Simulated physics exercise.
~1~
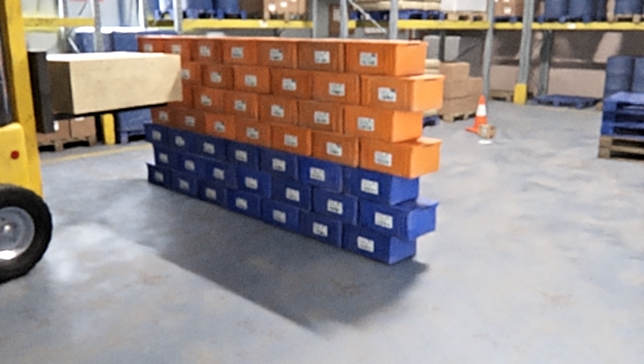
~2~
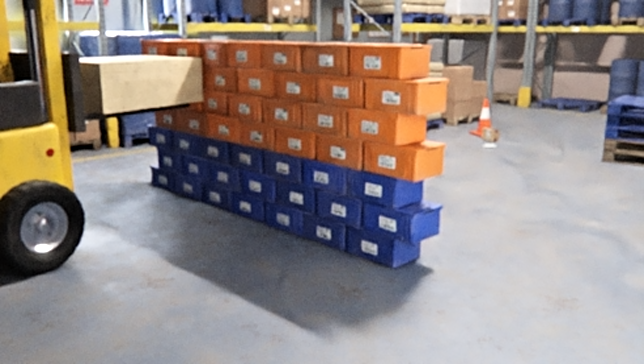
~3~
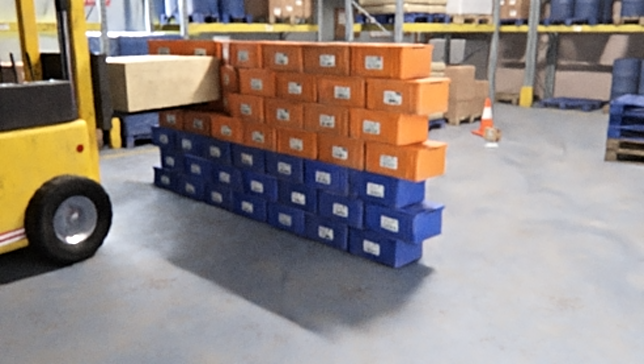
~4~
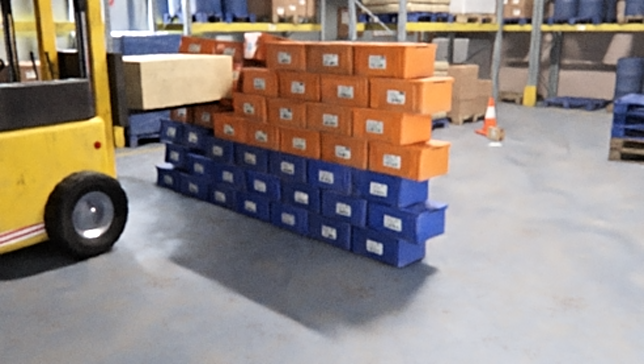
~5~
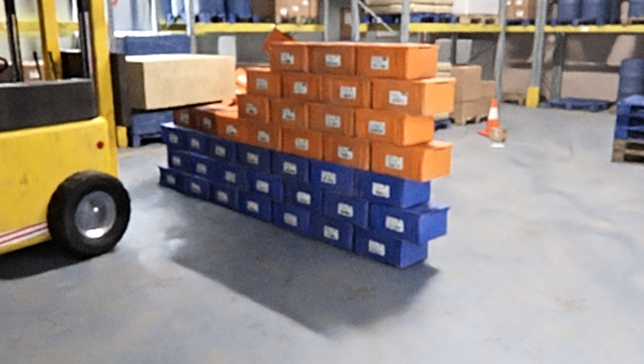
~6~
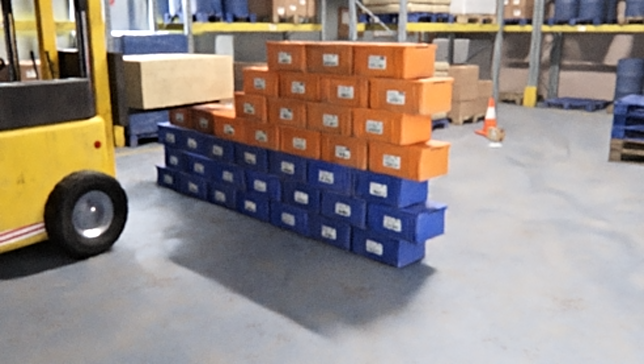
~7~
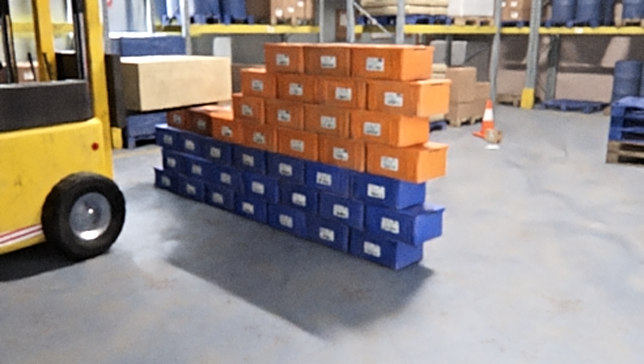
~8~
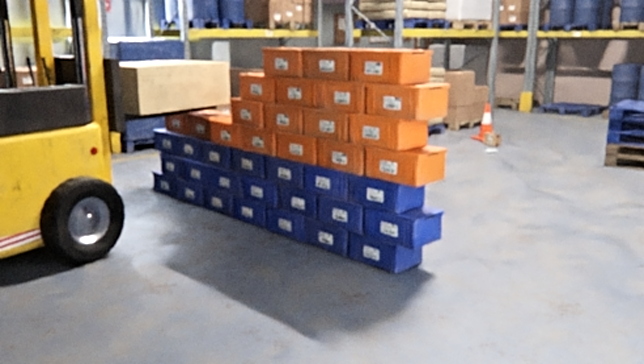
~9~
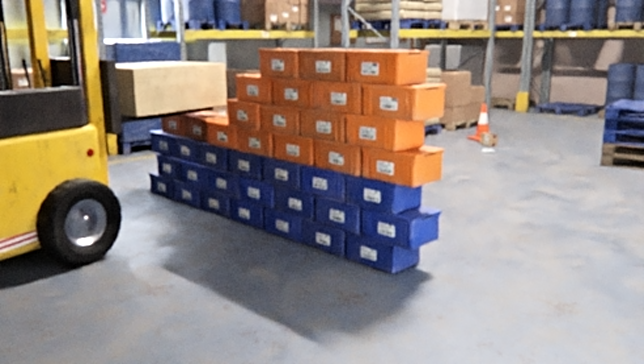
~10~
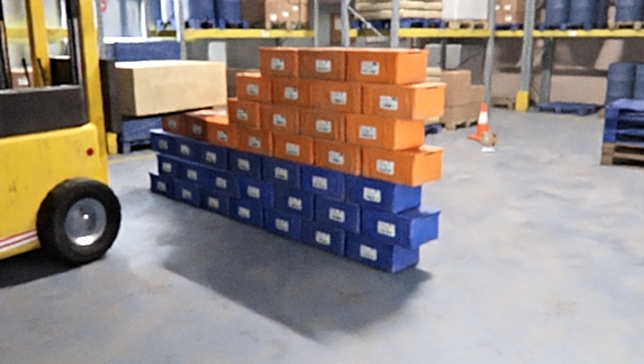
A yellow forklift pushes a box into a stacked wall, knocking some orange bins off its left end.
